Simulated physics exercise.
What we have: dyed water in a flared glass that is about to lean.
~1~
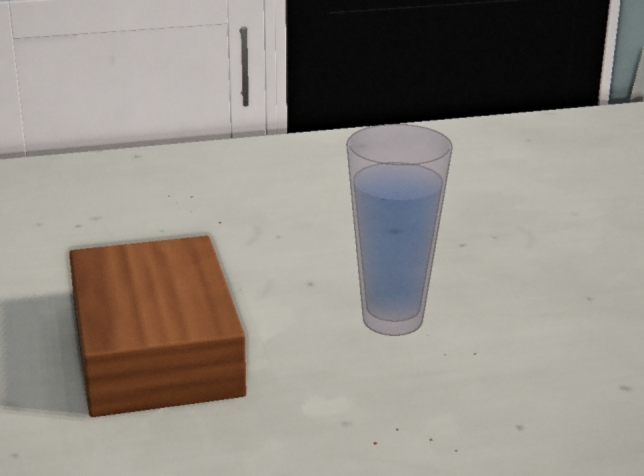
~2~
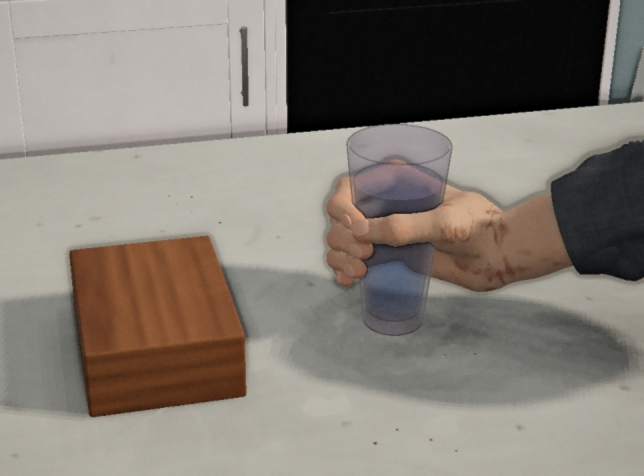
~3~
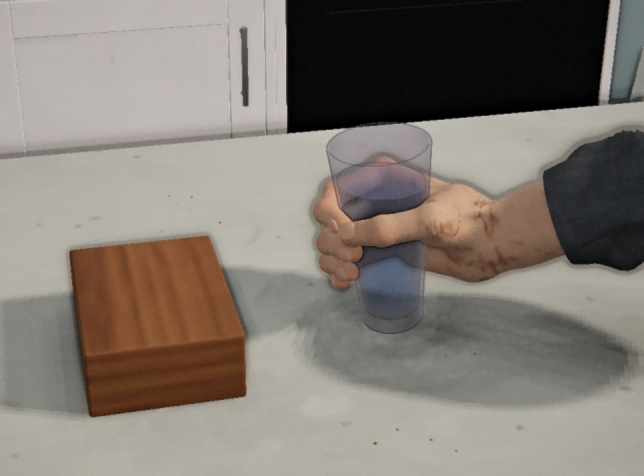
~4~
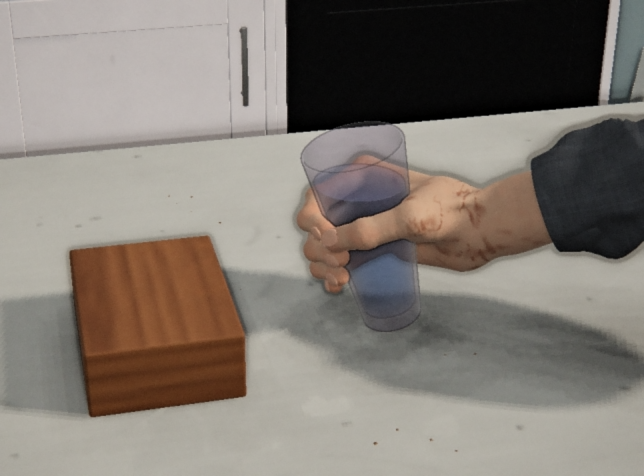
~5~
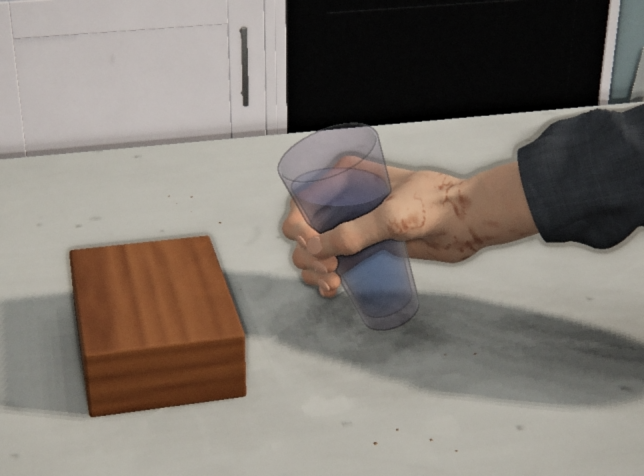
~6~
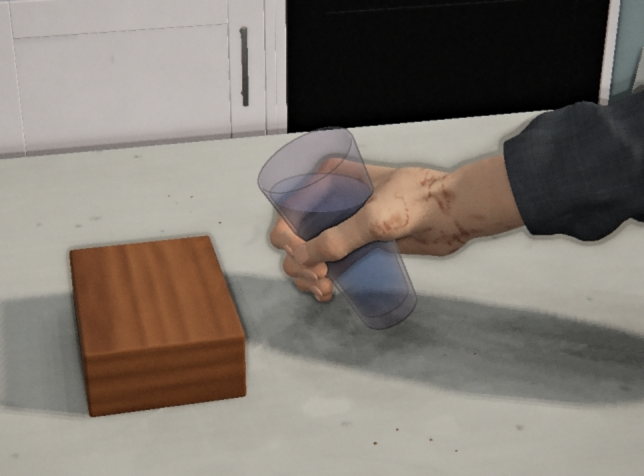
A flared glass of blue liquid stands upright on a pale countertop, right of a wooden block, until a hand reaches in from the right, grips it and gradually tilts its top leftward, towards the block.
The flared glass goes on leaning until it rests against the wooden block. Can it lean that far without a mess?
The flared glass loses some.
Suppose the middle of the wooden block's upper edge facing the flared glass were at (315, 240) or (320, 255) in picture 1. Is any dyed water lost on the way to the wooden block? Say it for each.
In turn: Loses none, keeps it in.
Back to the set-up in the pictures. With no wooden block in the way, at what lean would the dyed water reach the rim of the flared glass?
At 45° or so.
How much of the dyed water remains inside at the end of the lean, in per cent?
Some 75 per cent.
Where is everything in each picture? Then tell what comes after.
It stands upright; flared glass (396, 228) about three quarters full, in the first frame.
A hand takes hold; flared glass about three quarters full, surface at (398, 181); wooden block (154, 320), in the second frame.
On the way over; flared glass (386, 227) about three quarters full, in the third frame.
It is leaning; flared glass about three quarters full, surface at (361, 184); wooden block (154, 320), in the fourth frame.
Tipping on its foot; flared glass (358, 229) tipped 20°, in the fifth frame.
The top moves towards the wooden block; flared glass (346, 231) tipped 25°; wooden block (154, 320), in the sixth frame.
Next, the flared glass leans by about 40°; its rim is dry.
After that, the flared glass leans by about 55°; it has slopped over; nearly all of the dyed water is inside.
Finally, the flared glass leans by about 60°, against the wooden block; it has slopped over; about three quarters of the dyed water is inside.
